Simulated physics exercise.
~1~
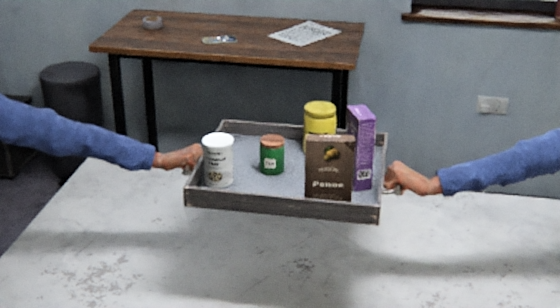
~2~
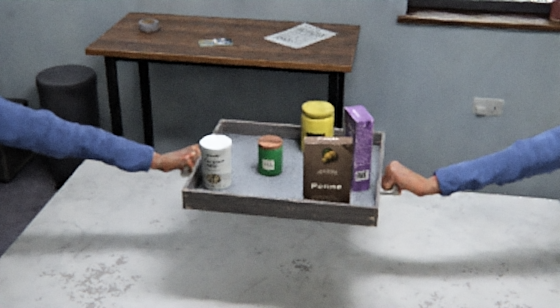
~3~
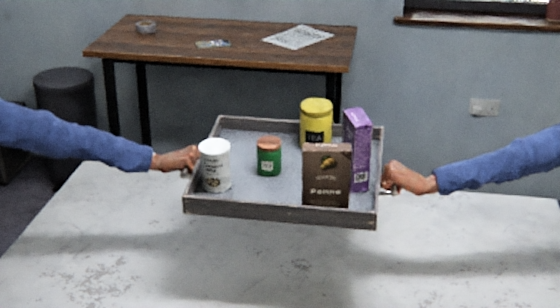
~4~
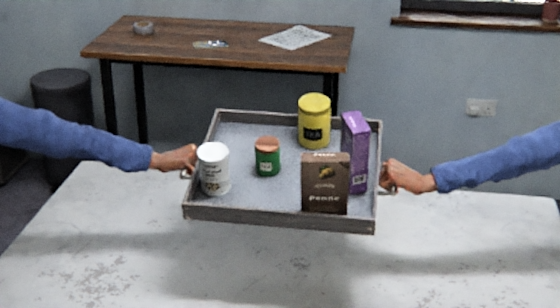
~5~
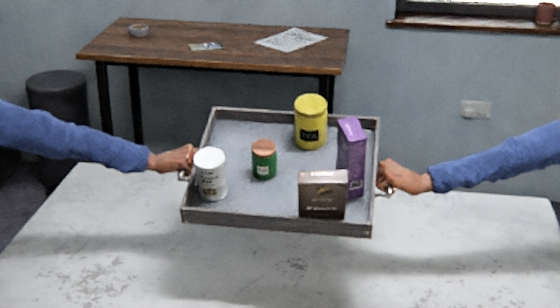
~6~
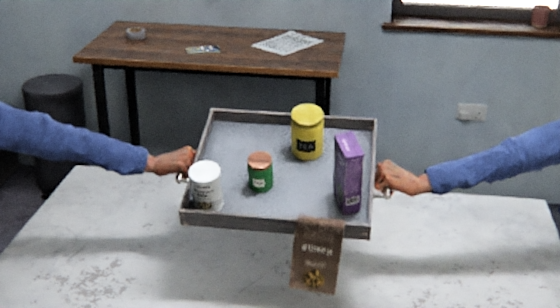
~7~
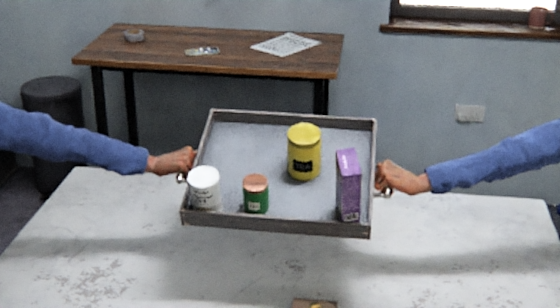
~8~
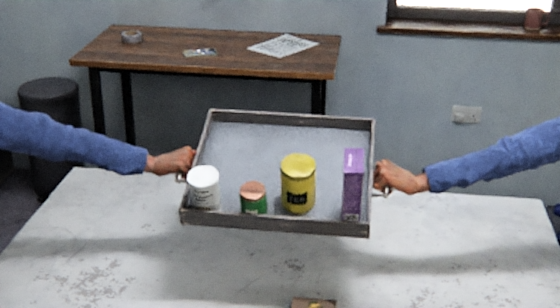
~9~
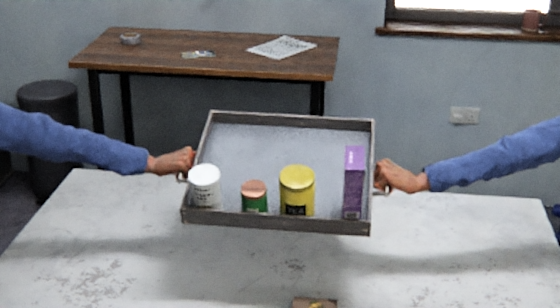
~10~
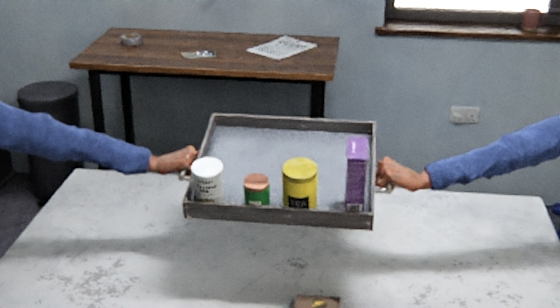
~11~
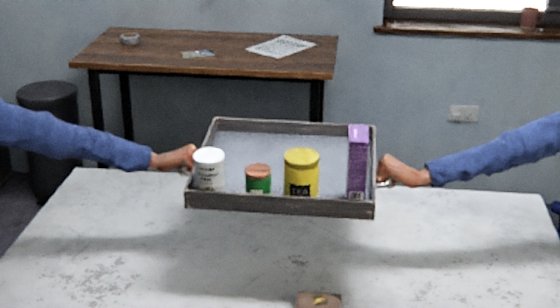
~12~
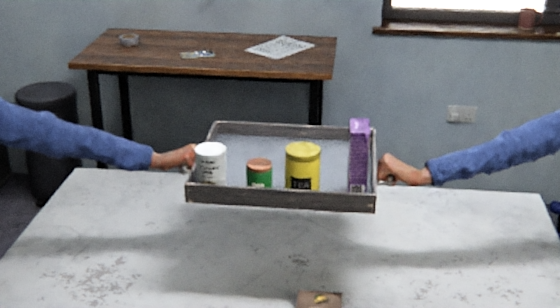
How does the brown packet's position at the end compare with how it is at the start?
At the start the brown packet stands upright on the tray, but at the end it lies on its side on the table below.
